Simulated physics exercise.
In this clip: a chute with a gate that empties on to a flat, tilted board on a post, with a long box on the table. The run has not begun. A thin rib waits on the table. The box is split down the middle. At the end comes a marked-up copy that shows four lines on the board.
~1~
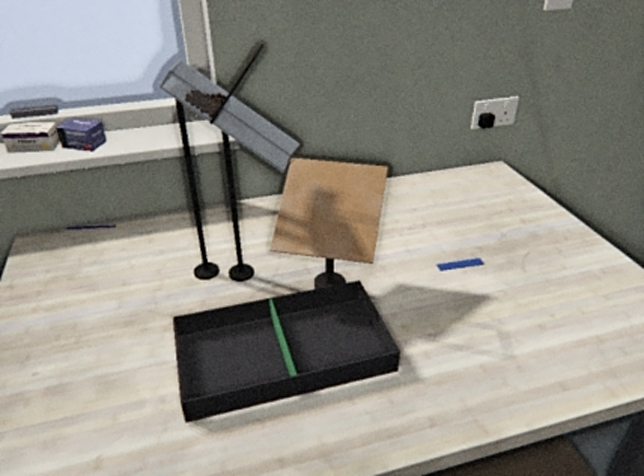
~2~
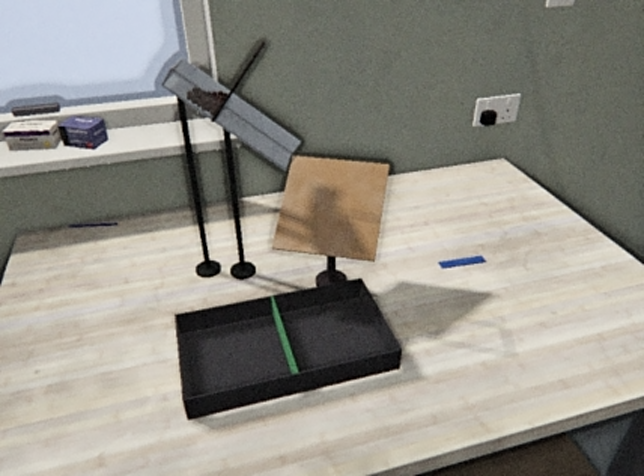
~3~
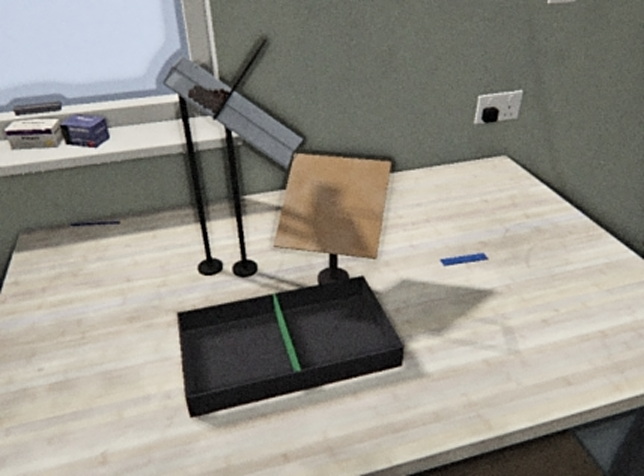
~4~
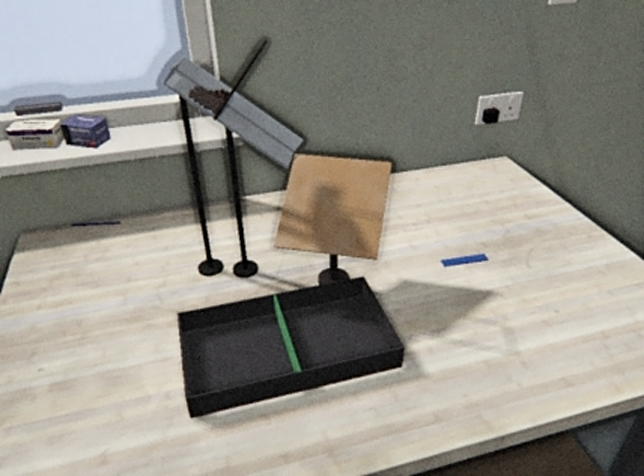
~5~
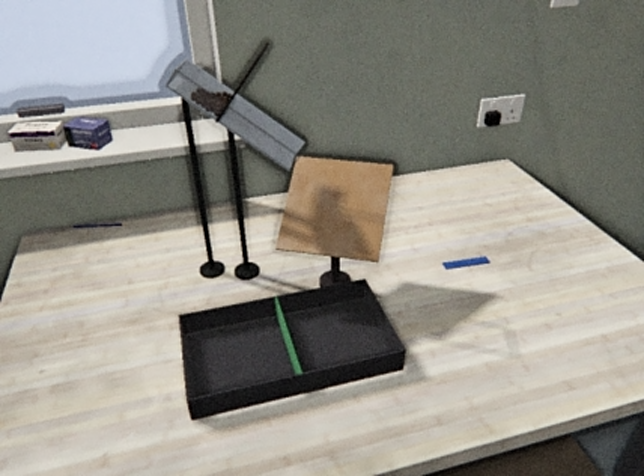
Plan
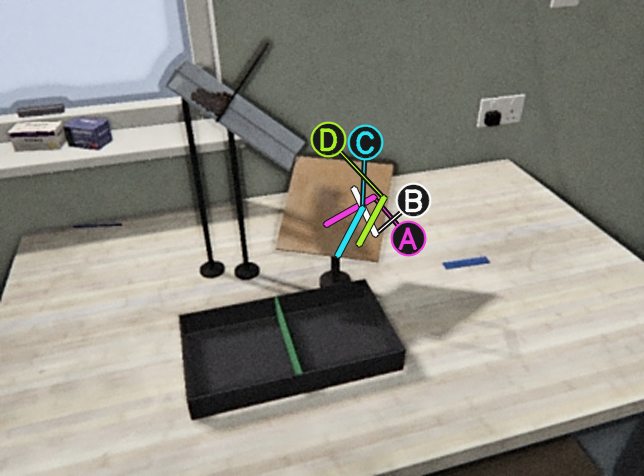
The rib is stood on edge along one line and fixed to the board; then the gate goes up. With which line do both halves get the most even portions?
A.
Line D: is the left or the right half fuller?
Right.
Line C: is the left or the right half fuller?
More lands on the right.
On the marked copy, line A from (373, 197) to (326, 224); line B from (354, 189) to (375, 234); line C from (362, 208) to (337, 255); line D from (383, 198) to (359, 243).
With A, of what is caught, close to half in the left half, close to half in the right.
With B, of what is caught, only a few in the left half, all but a few in the right.
With C, of what is caught, a small share in the left half, all but a few in the right.
With D, of what is caught, only a few in the left half, all but a few in the right.
